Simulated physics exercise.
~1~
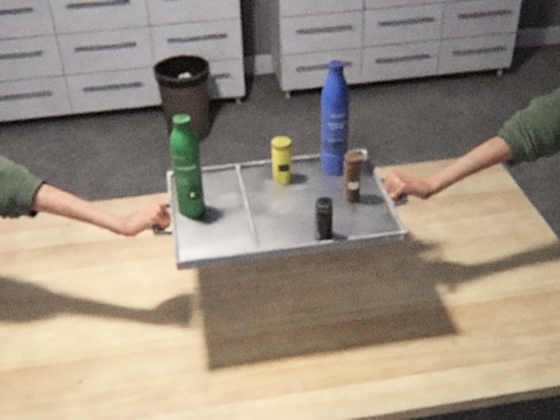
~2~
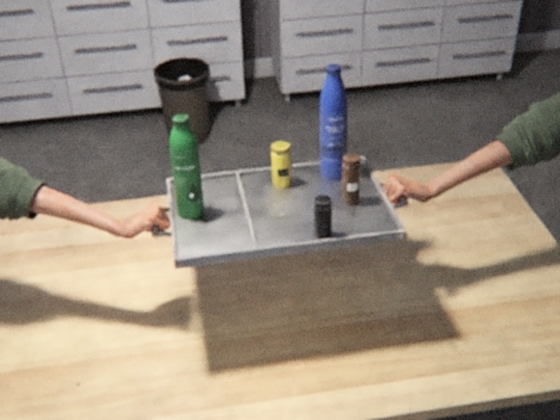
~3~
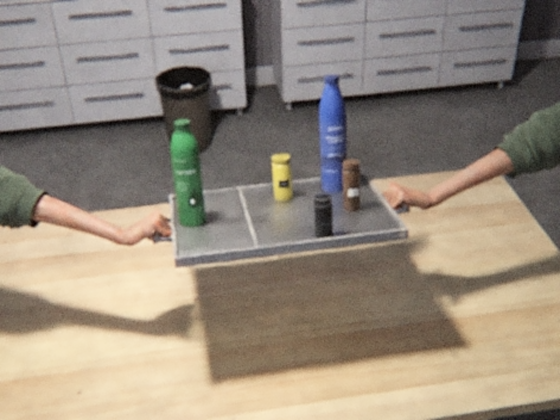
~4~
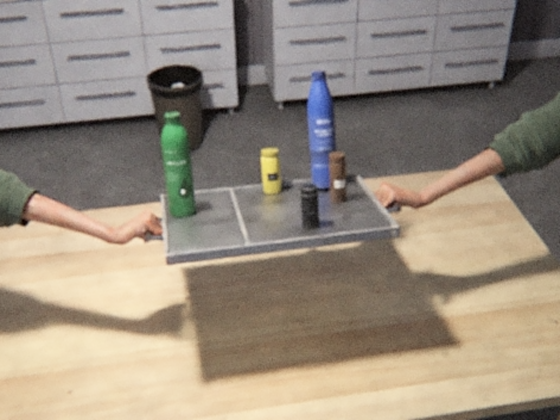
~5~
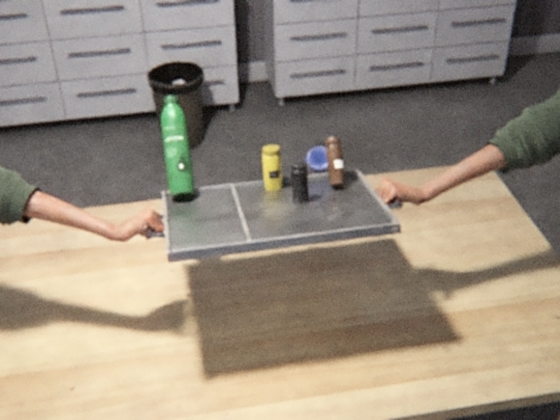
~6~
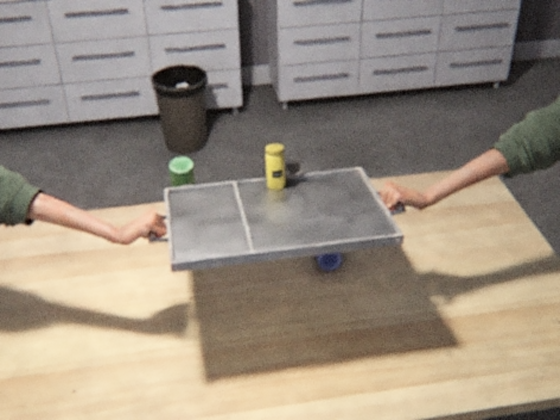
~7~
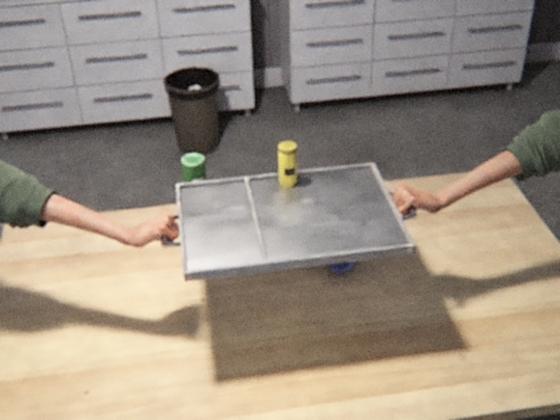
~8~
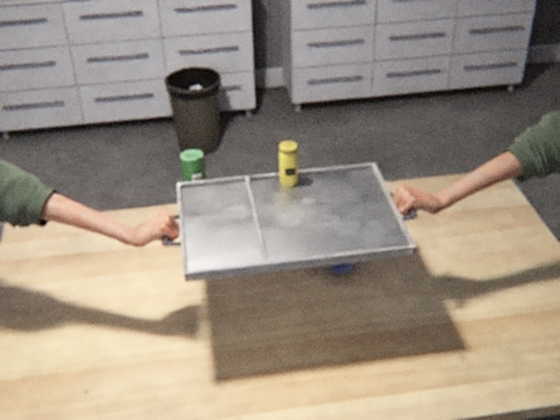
Above a wooden table, two hands tilting a metal tray away, bottles and shakers sliding off the far edge, only yellow shaker staying.
